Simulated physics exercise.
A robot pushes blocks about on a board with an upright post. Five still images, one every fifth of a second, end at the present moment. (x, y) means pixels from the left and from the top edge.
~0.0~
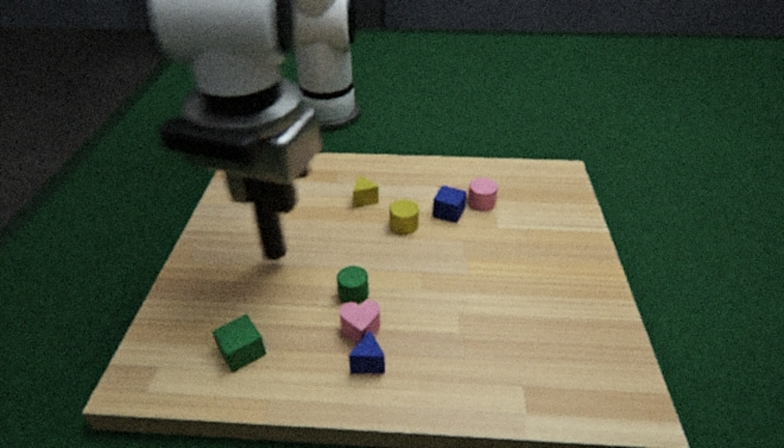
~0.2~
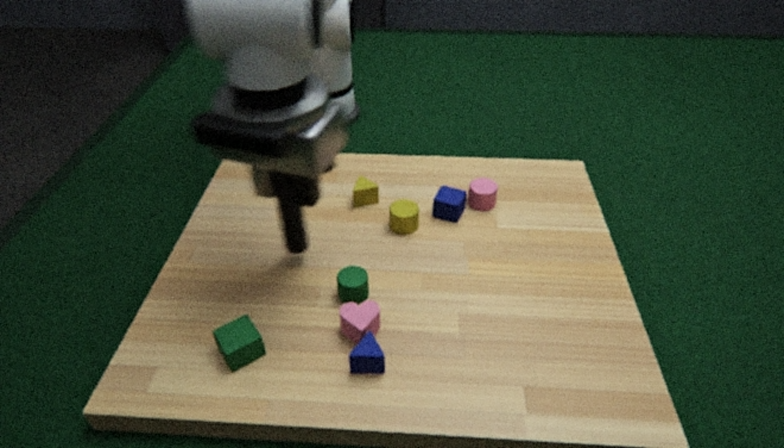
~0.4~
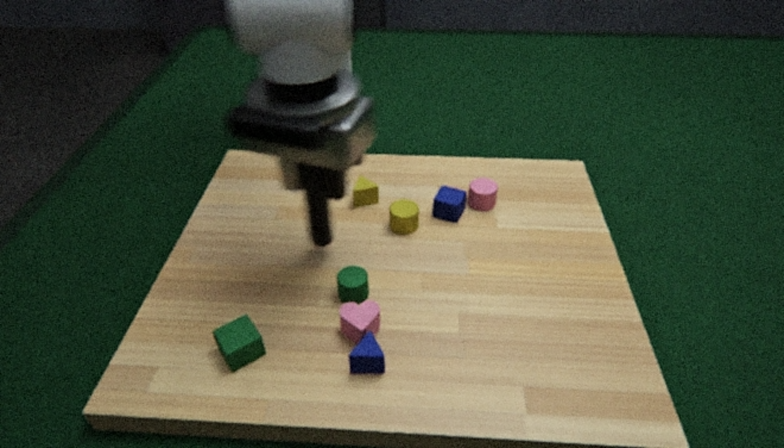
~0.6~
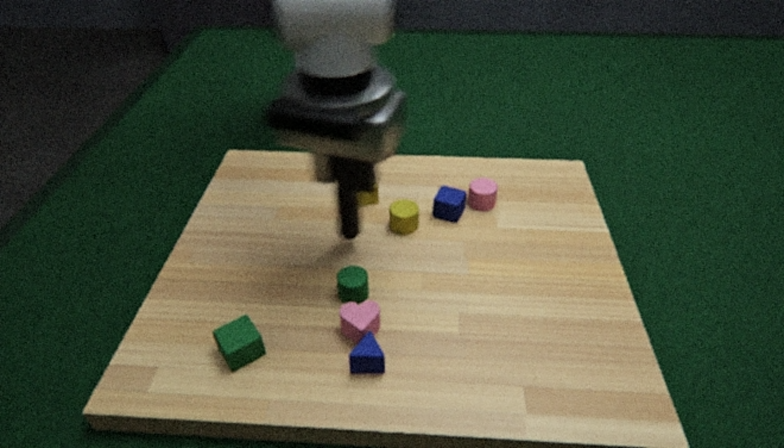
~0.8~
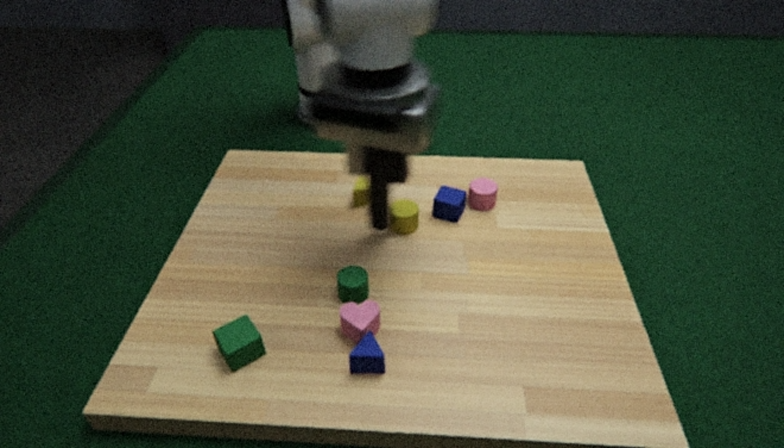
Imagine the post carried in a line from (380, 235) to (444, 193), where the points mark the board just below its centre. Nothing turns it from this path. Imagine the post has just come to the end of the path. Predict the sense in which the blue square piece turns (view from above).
It spins anti-clockwise.
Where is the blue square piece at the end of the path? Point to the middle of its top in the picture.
It will end up at (482, 197).
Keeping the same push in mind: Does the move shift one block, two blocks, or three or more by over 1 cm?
That makes 3 blocks or more.
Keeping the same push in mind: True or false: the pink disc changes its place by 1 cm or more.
The statement is true.
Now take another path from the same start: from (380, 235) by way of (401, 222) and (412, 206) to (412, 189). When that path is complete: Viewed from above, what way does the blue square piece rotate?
Answer: Against the clock.
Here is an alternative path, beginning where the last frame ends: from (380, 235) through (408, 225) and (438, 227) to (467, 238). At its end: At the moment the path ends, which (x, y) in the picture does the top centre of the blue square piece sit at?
It will end up at (464, 187).
On the path given first. One third of the way, post at (404, 210); yellow disc at (428, 198); blue square piece at (459, 193); pink disc at (486, 184).
Two thirds of the way, post at (425, 196); yellow disc at (447, 197); blue square piece at (480, 196), turned 60° anticlockwise; pink disc at (494, 182).
At the end, post at (444, 183); yellow three-sided block still; yellow disc at (449, 197); blue square piece at (482, 197), turned 65° anticlockwise; pink disc at (494, 182).
